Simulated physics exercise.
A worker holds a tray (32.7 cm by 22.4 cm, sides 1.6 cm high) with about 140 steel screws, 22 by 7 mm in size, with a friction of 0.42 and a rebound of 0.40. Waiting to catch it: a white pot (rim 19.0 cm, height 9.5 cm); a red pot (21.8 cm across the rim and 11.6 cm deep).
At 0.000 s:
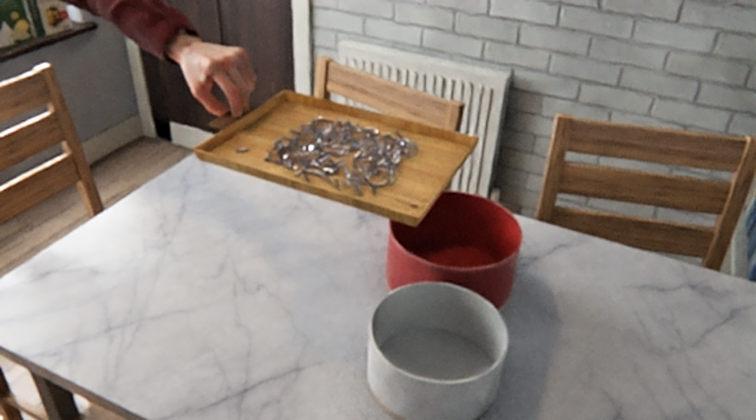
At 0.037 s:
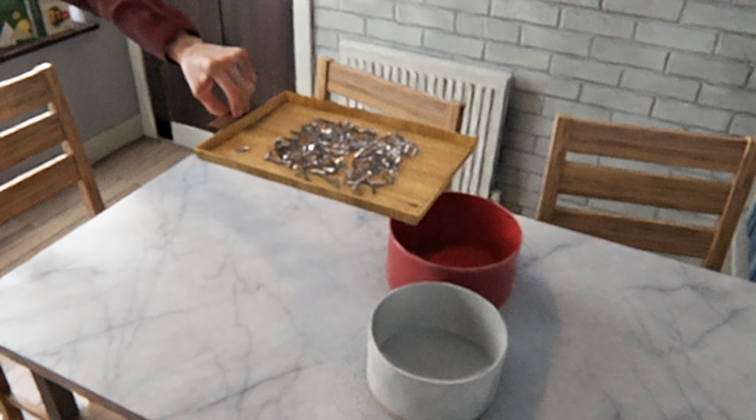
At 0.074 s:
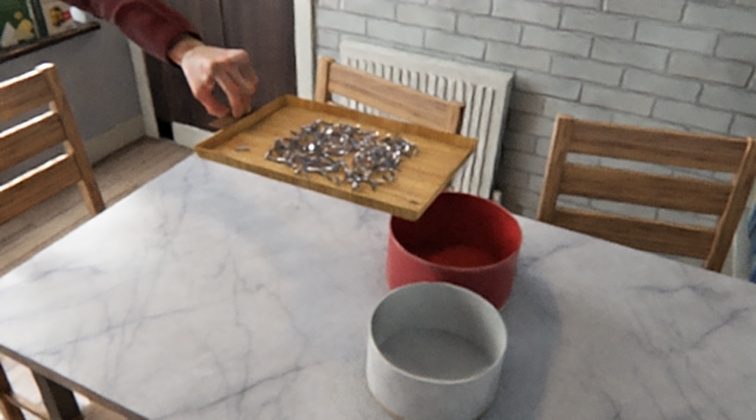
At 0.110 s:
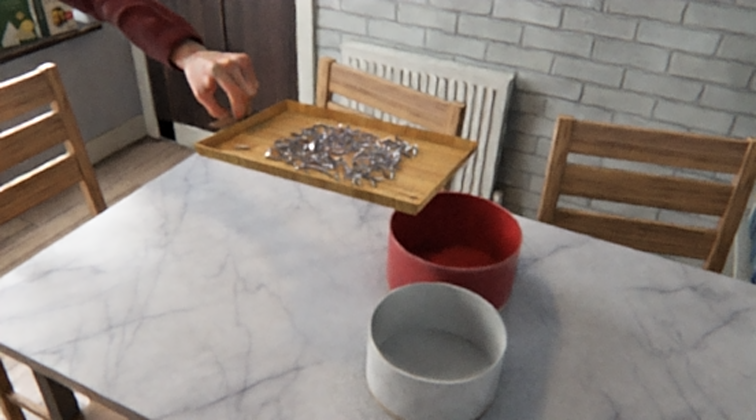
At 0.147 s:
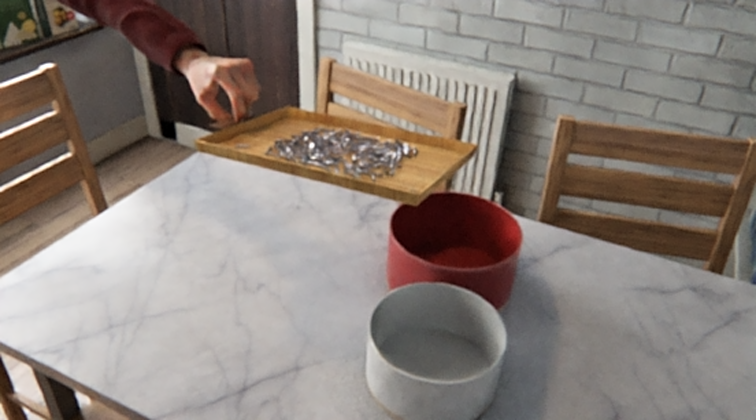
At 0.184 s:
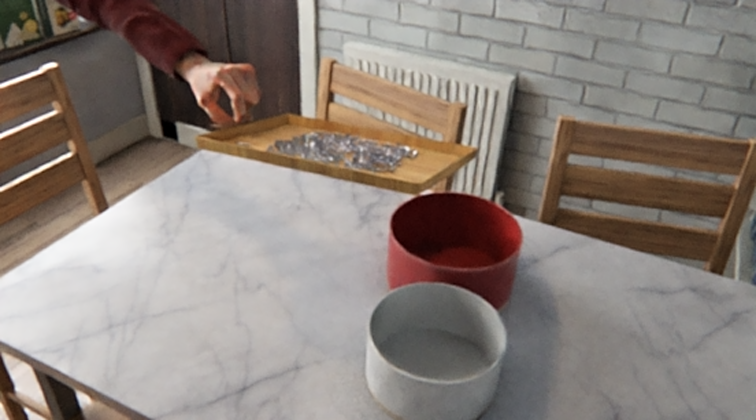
In the video, a hand is at the left corner of a wooden tray of small metal pieces above a marble-patterned table with a red pot and a white pot, as the tray gradually tilts, its far side lowering.
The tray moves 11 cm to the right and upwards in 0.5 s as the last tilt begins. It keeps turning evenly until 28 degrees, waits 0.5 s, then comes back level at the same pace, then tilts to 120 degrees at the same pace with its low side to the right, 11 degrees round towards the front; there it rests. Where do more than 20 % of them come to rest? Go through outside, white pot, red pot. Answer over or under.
Outside over, white pot over, red pot over.
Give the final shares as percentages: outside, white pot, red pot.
Outside 40, white pot 30, red pot 30.
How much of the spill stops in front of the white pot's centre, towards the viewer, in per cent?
About 10 per cent.
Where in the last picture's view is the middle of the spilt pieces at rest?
At about (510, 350).
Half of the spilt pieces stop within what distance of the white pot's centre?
About 14 cm.
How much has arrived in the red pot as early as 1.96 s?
About 25 per cent by then.
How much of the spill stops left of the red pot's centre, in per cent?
About 10 per cent.
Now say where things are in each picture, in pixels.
In the first picture, tray at (298, 182); tilt 0 degrees; leading edge at (452, 173); middle of the load at (338, 153); white pot at (439, 328); red pot at (455, 226).
In the second picture, tray at (298, 180); tilt 1 degrees; leading edge at (452, 173); middle of the load at (338, 152).
In the third picture, tray at (298, 177); tilt 3 degrees; leading edge at (452, 172); middle of the load at (338, 152).
In the fourth picture, tray at (298, 173); tilt 6 degrees; low side back; leading edge at (452, 169); middle of the load at (338, 152).
In the fifth picture, tray at (298, 166); tilt 11 degrees; low side back; leading edge at (452, 166); middle of the load at (338, 152).
In the sixth picture, tray at (298, 159); tilt 15 degrees; low side back; leading edge at (452, 163); middle of the load at (338, 151); white pot at (437, 328); red pot at (456, 227). It turns about 120 degrees a second.
Then, at 0.87 s, tilt 28 degrees; tray 100 %; middle of all pieces on or above the table near (349, 149).
After 1.44 s, tilt 22 degrees; tray 100 %; middle of all pieces on or above the table near (382, 111).
After 1.96 s, tilt 85 degrees; outside 25 %, red pot 25 %, tray 10 %, white pot 25 %, in the air 15 %; middle of all pieces on or above the table near (476, 301).
After 2.46 s, tilt 120 degrees; outside 40 %, red pot 30 %, white pot 30 %; middle of all pieces on or above the table near (471, 339).
In the end, at 3.1 s, outside 40 %, red pot 30 %, tray 0 %, white pot 30 %.
